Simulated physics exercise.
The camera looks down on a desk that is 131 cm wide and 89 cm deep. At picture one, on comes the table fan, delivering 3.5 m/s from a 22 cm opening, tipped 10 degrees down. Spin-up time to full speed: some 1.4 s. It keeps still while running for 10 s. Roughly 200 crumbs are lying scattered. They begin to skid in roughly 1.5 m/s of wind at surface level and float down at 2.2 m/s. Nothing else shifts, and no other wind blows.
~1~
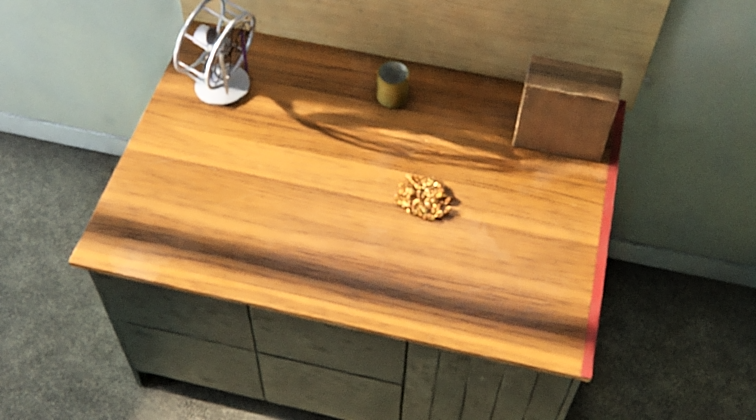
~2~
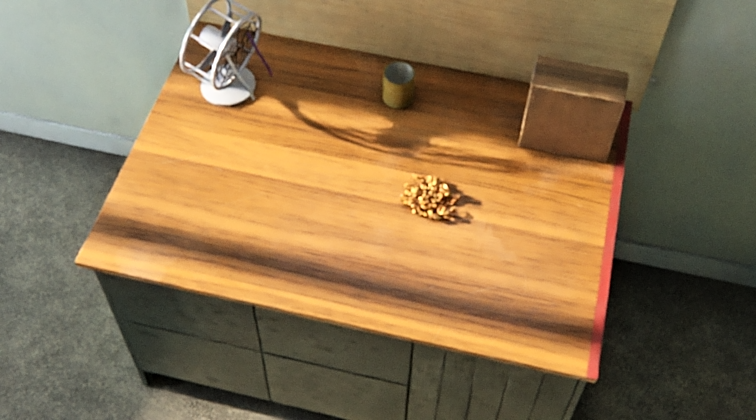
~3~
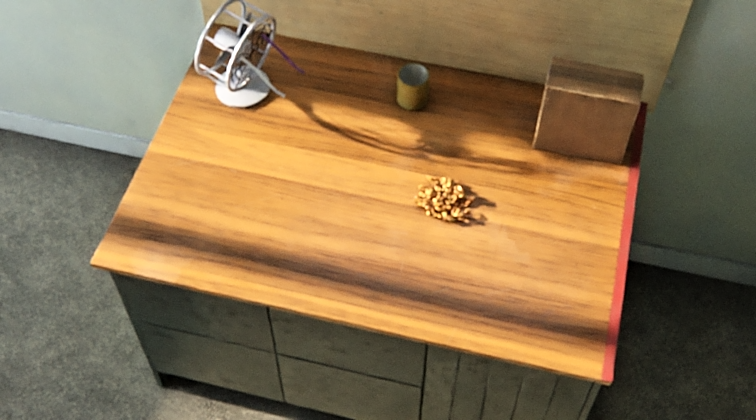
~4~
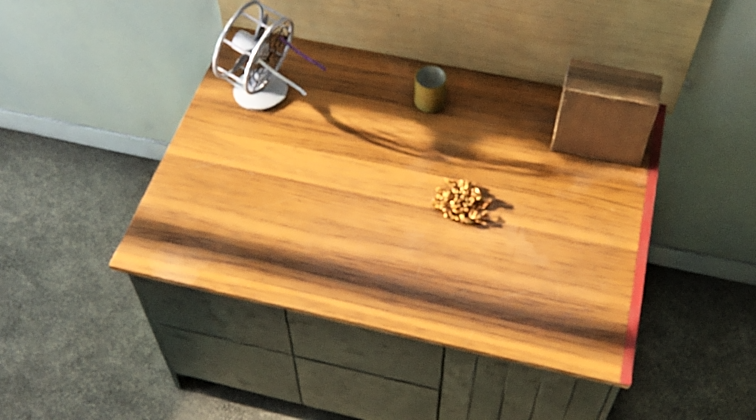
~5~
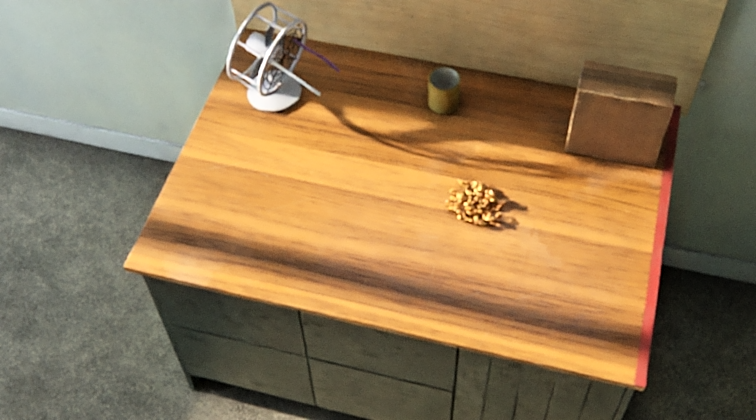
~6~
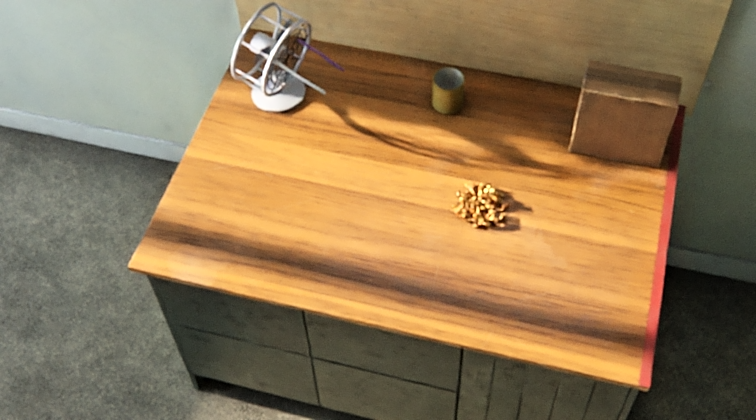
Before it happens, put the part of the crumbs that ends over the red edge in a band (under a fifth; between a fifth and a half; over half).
My guess: The fraction over that edge will be past the half mark.
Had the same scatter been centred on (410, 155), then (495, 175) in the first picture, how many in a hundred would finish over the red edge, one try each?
About 100 and 100 in a hundred, in that order.
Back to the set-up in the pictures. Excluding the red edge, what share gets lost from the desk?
3 per cent.
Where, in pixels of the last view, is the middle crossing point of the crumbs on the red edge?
Near (658, 323).
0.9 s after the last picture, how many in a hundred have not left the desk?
Near 0 per cent, more or less.
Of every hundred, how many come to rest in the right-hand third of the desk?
About 0 percent.
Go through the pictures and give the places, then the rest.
The middle of the crumbs is near (423, 197), none has stirred yet and the mouth of the table fan is at (216, 43), in the first picture.
The middle of the crumbs is near (429, 196), none has stirred yet and the red edge is centred on (616, 227), in the second picture.
The middle of the crumbs is near (443, 198), none has stirred yet, the top of a mug is at (414, 74) and the top of a box is at (596, 80), in the third picture.
The middle of the crumbs is near (461, 201) and none has stirred yet, in the fourth picture.
The middle of the crumbs is near (474, 202) and none has stirred yet, in the fifth picture.
The middle of the crumbs is near (480, 205), the farthest in sight from the table fan is at (505, 219) and about 10 % have left their places, in the sixth picture.
Then, 0.9 s after the last picture, 6 % are on the move or not yet settled, 97 % are over the red edge.
Then, 2.1 s after the last picture, 0 % are on the move or not yet settled, 97 % are over the red edge.
Then, 4.4 s after the last picture, 0 % are on the move or not yet settled, 97 % are over the red edge.
Then, 8.9 s after the last picture, at the end, 97 % are over the red edge.
